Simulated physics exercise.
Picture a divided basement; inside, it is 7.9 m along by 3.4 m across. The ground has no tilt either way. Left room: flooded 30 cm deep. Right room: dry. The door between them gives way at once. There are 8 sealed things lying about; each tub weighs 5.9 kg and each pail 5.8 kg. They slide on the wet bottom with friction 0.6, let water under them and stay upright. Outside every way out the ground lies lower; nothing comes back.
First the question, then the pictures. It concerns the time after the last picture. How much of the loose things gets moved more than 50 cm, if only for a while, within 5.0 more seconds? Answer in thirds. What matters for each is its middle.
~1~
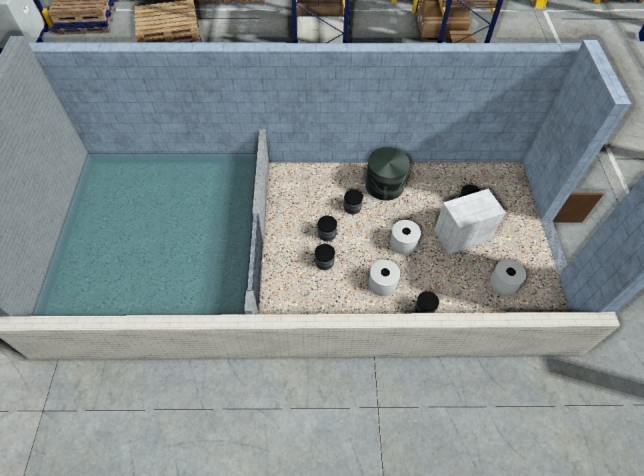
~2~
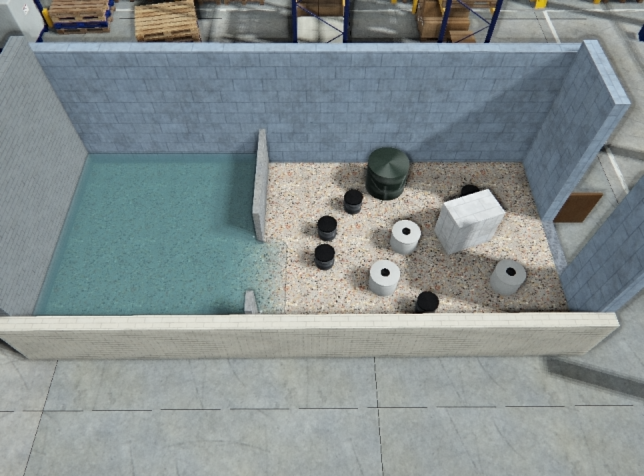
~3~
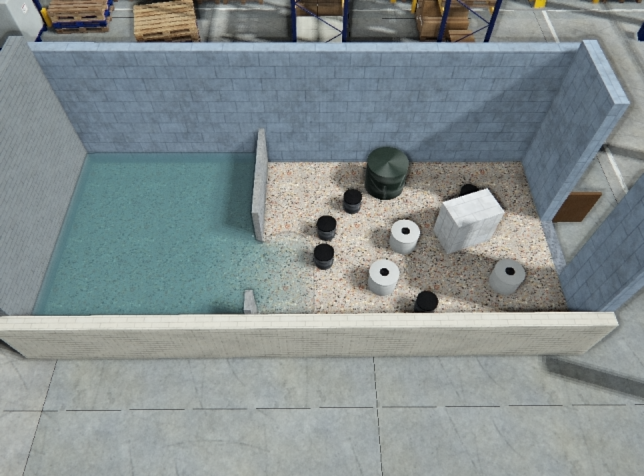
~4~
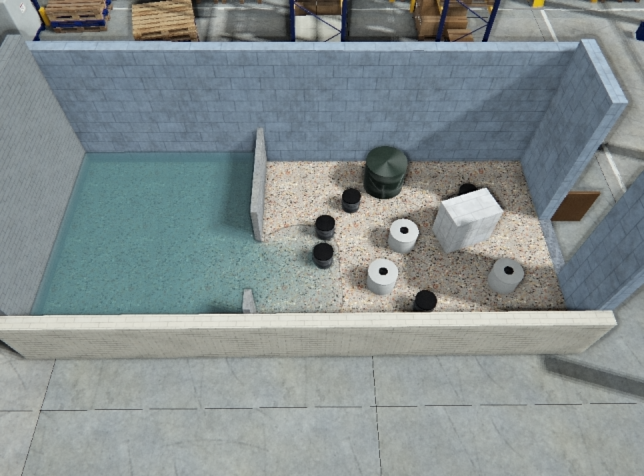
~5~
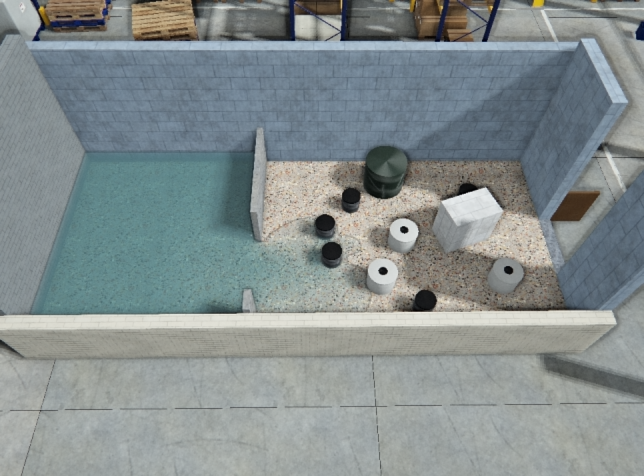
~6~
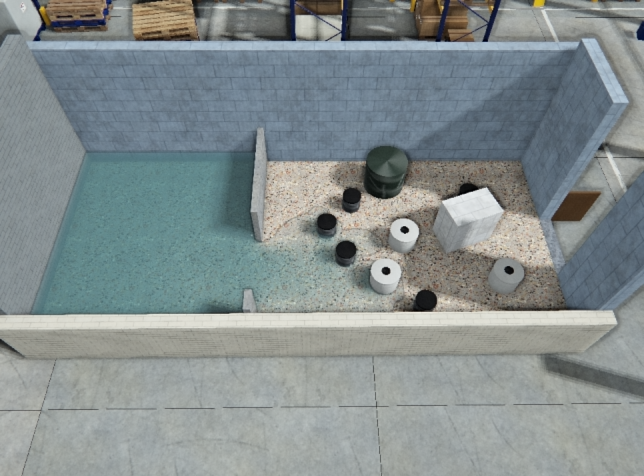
The share is between one third and two thirds.
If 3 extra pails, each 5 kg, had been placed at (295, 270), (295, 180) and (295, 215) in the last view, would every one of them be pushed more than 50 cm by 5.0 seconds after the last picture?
In order: Greater, smaller and smaller.
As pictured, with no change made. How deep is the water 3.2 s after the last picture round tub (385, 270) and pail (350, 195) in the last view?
Close to 4 and 1 centimetres.
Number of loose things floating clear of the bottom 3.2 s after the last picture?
3.
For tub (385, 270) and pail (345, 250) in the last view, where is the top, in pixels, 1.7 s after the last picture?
They should sit about (494, 250) and (459, 256) in the last view.
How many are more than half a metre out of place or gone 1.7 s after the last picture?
It comes to 3.
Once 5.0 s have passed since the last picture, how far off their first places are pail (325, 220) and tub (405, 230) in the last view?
40 cm, 250 cm.
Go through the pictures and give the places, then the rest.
The first frame shows a pail at (325, 252), on the bottom; a tub at (385, 273) rests on the ground; water covers 10.5 m2; 0 of 8 have shifted.
The second frame shows a pail at (325, 252), on the bottom; a tub at (385, 273), on the bottom; water covers 11.2 m2; 0 of 8 have shifted.
The third frame shows a pail at (324, 252), on the bottom; a tub at (384, 272), on the bottom; 11.9 m2 under water; 0 of 8 have shifted.
The fourth frame shows a pail at (323, 251) rests on the ground; a tub at (383, 272), on the bottom; 12.6 m2 under water; 0 of 8 have shifted.
The fifth frame shows a pail at (332, 250), on the bottom, 14 cm from its start; a tub at (383, 271) rests on the ground; water covers 13.3 m2; 1 of 8 have shifted.
The sixth frame shows a pail at (346, 249) rests on the ground, 36 cm from its start; a tub at (386, 271) rests on the ground, 4 cm from its start; water covers 14.0 m2; 1 of 8 have shifted.
Then, 0.4 s after the last picture 1 of 8 are over 50 cm from their spots; 0 afloat.
Then, 1.7 s after the last picture 3 of 8 are over 50 cm from their spots; 2 afloat.
Then, 3.2 s after the last picture 5 of 8 are over 50 cm from their spots; 3 afloat.
Then, 5.0 s after the last picture 5 of 8 are over 50 cm from their spots, and 5 have been at some point; 3 afloat.
